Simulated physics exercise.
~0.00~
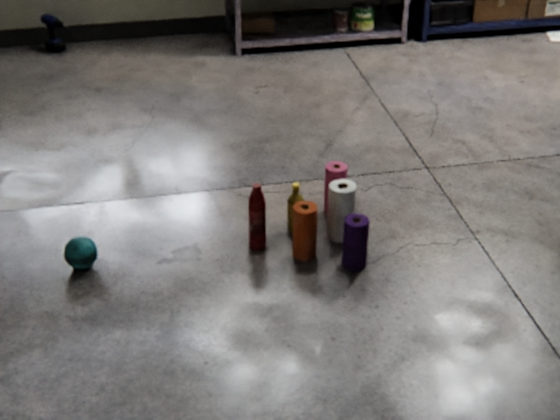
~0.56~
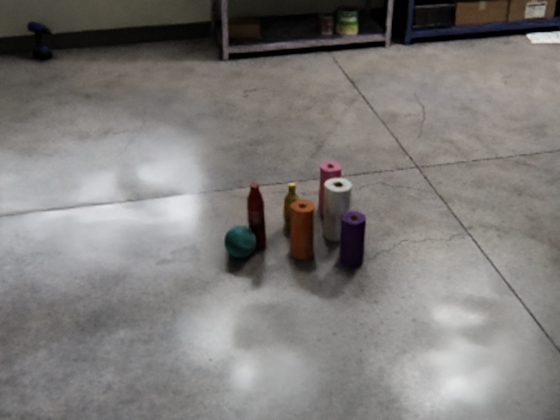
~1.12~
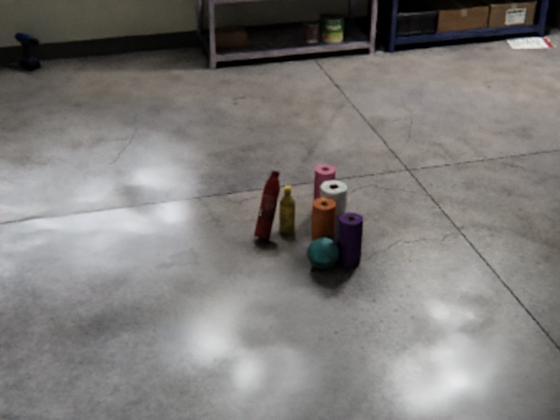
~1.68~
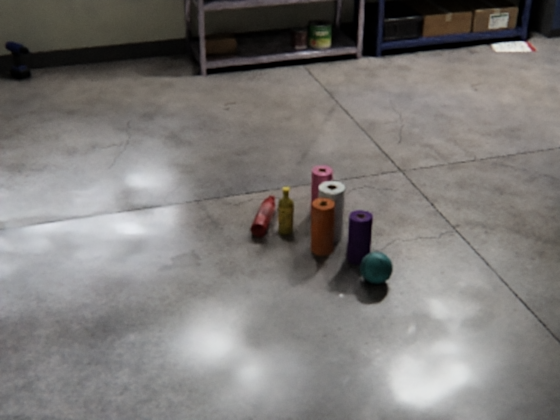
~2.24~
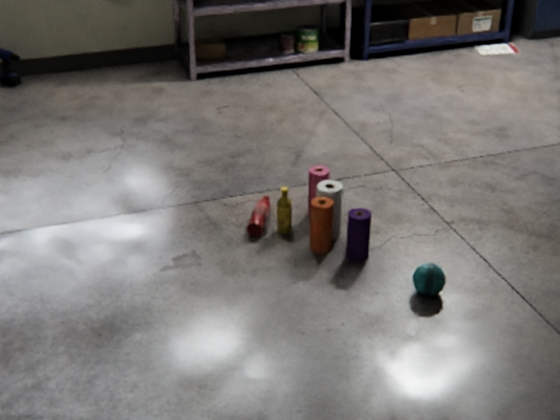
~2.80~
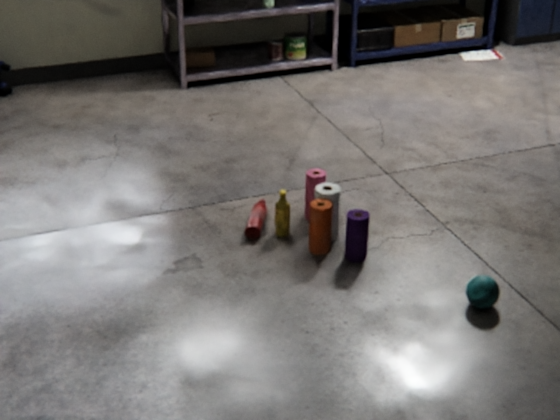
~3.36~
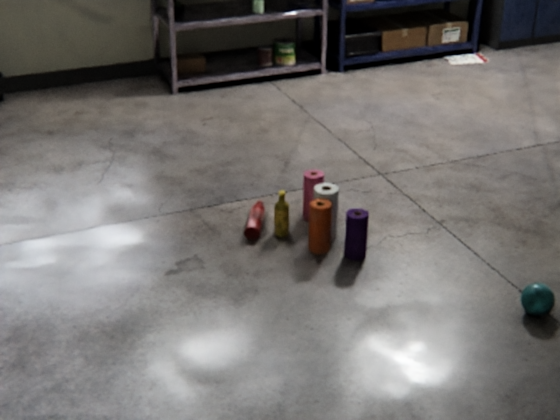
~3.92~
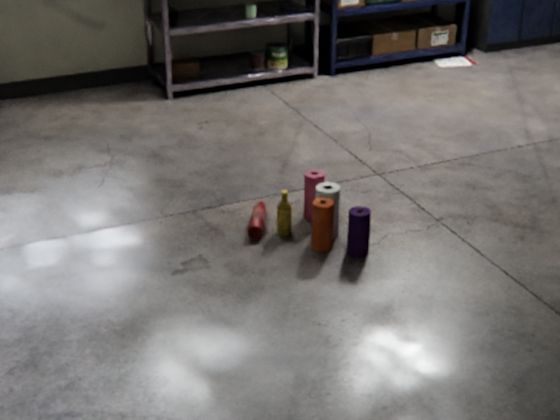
A red bottle, a yellow bottle and four colored rolls stood on a concrete floor as a turquoise ball rolled in from the left, knocked the red bottle over, nudged the orange roll, brushed past the purple one and rolled out of view, leaving every roll upright.
